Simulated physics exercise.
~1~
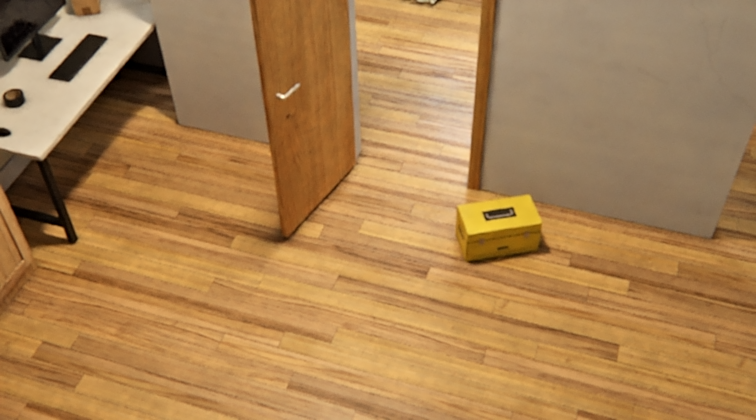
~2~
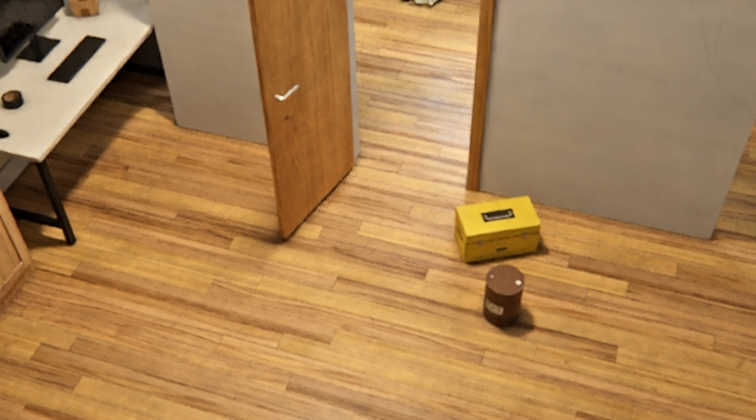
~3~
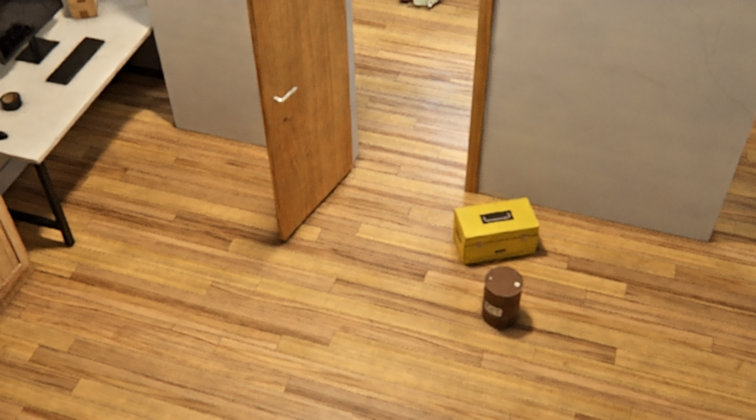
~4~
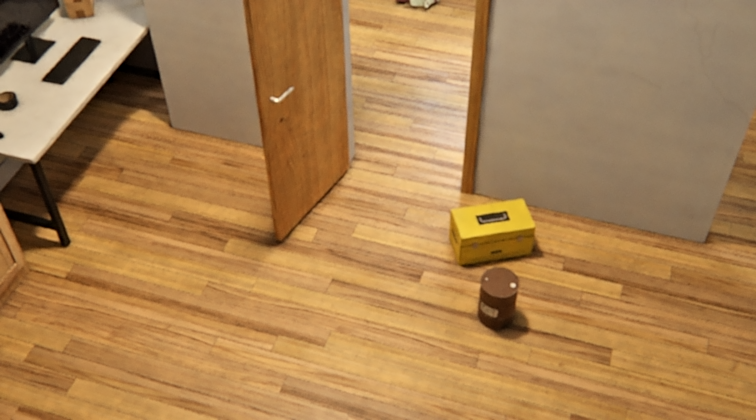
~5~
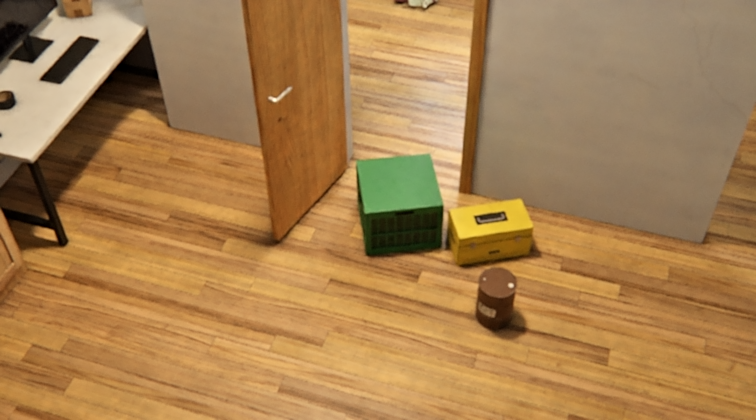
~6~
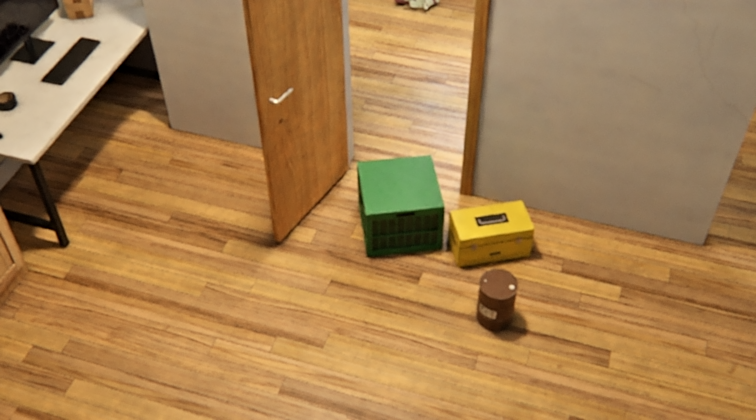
Wooden door standing wide open and still as a brown canister, then a green chest, appear beside a yellow toolbox.
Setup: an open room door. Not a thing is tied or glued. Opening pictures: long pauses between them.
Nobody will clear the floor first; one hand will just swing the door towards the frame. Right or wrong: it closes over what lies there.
Wrong.
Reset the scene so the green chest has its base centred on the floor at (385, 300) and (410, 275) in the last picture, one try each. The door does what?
On the first go it makes it all the way, and on the second it doesn't make it all the way.
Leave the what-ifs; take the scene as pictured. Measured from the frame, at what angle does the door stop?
About 60°.
Then, 0.40 s later than the last frame, door at 96°.
Then, 0.70 s later than the last frame, door at 84°.
Then, 0.90 s later than the last frame, door at 75°.
Then, 1.10 s later than the last frame, door at 65°.
When it is over, door at 62°; all 3 as before. End places, in pixels of the last picture, green chest near (400, 205).
